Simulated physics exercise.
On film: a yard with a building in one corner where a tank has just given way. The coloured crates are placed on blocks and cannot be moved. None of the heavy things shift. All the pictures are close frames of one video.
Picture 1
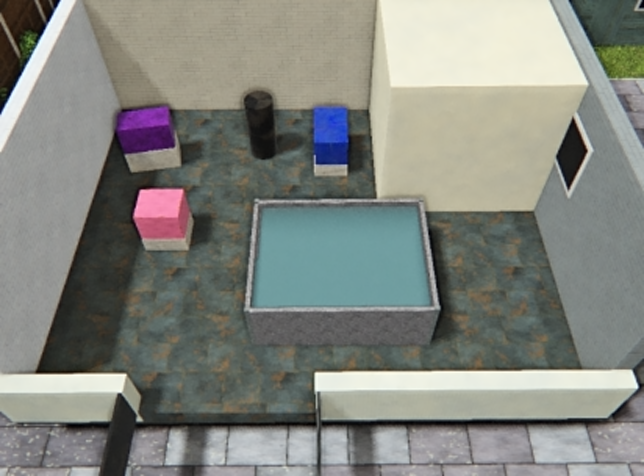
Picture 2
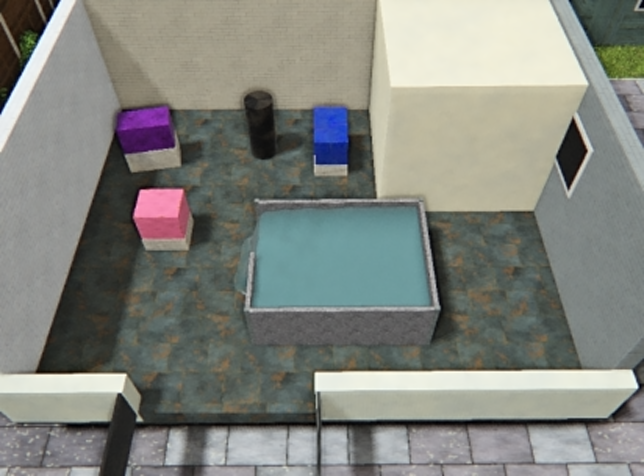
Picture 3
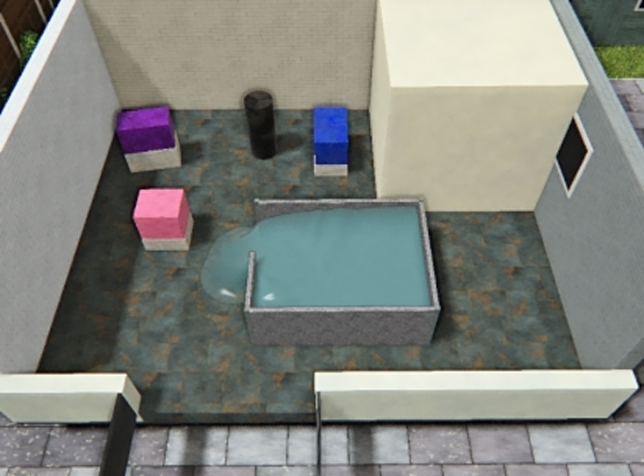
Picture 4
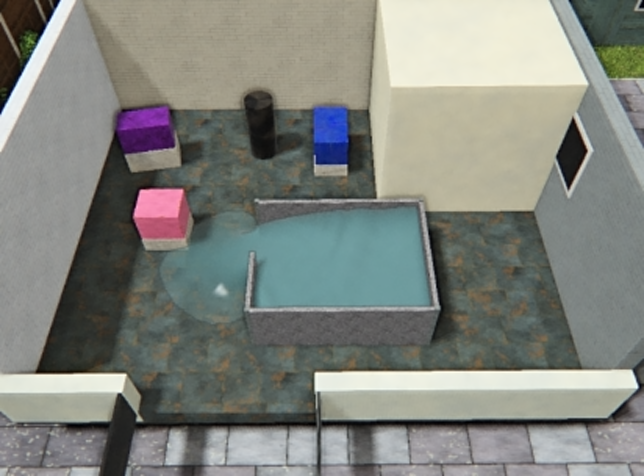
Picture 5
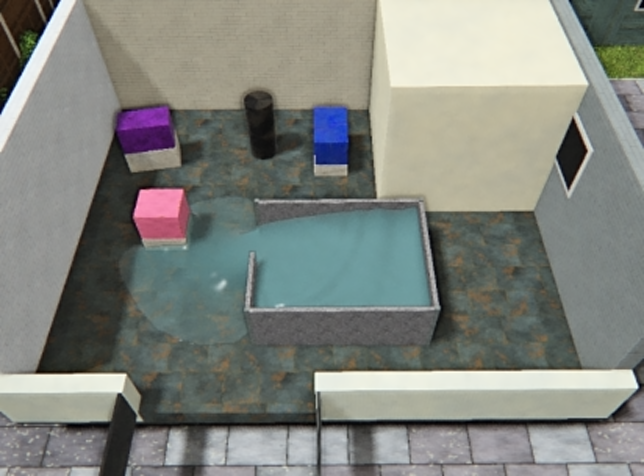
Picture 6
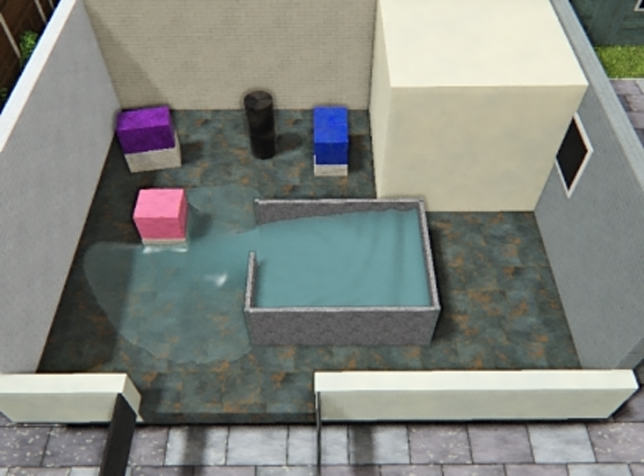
A walled yard with dark mottled paving is seen from high above its low front wall, the view fixed, with a plain cream building filling the back right corner. A grey-rimmed tank of blue-green water sits near the middle, with purple, pink and blue-topped blocks and a black cylinder behind and to its left. Water pours through a gap in the tank's left side and fans leftward across the paving, spreading around the pink block's base.
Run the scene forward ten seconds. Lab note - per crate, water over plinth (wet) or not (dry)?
The pink crate is lapped by the water; the purple crate is left alone by the water; the blue crate is left alone by the water.
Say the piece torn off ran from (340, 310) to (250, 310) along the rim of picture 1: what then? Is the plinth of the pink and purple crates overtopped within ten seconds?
Well, the pink crate is never reached, and the purple crate is never reached as well.
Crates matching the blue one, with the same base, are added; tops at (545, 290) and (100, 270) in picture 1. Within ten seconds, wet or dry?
Is left dry, becomes wet.
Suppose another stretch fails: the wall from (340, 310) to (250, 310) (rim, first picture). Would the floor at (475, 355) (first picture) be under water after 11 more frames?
I'd say it's soaked there.
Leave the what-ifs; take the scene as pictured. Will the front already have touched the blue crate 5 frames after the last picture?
Looking at blue, I'd say the flood is elsewhere.
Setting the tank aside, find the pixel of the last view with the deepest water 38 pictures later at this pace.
I would point to (354, 112).
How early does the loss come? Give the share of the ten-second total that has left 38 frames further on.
Near 40 in a hundred.
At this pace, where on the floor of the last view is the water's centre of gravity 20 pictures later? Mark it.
Around pixel (238, 259) of the last picture.
A moment on, water covers 35 % of the floor; the pink crate water round its plinth, the purple crate water round its plinth, the blue crate not reached.
Next, water covers 45 % of the floor; the pink crate water round its plinth, the purple crate water round its plinth, the blue crate not reached.
Then, water covers 65 % of the floor; the pink crate water round its plinth, the purple crate water round its plinth, the blue crate water round its plinth.
Later, water covers 85 % of the floor; the pink crate water round its plinth, the purple crate water round its plinth, the blue crate water round its plinth.
In the end, water covers 100 % of the floor; the pink crate was topped, the purple crate stayed above the water, the blue crate stayed above the water.
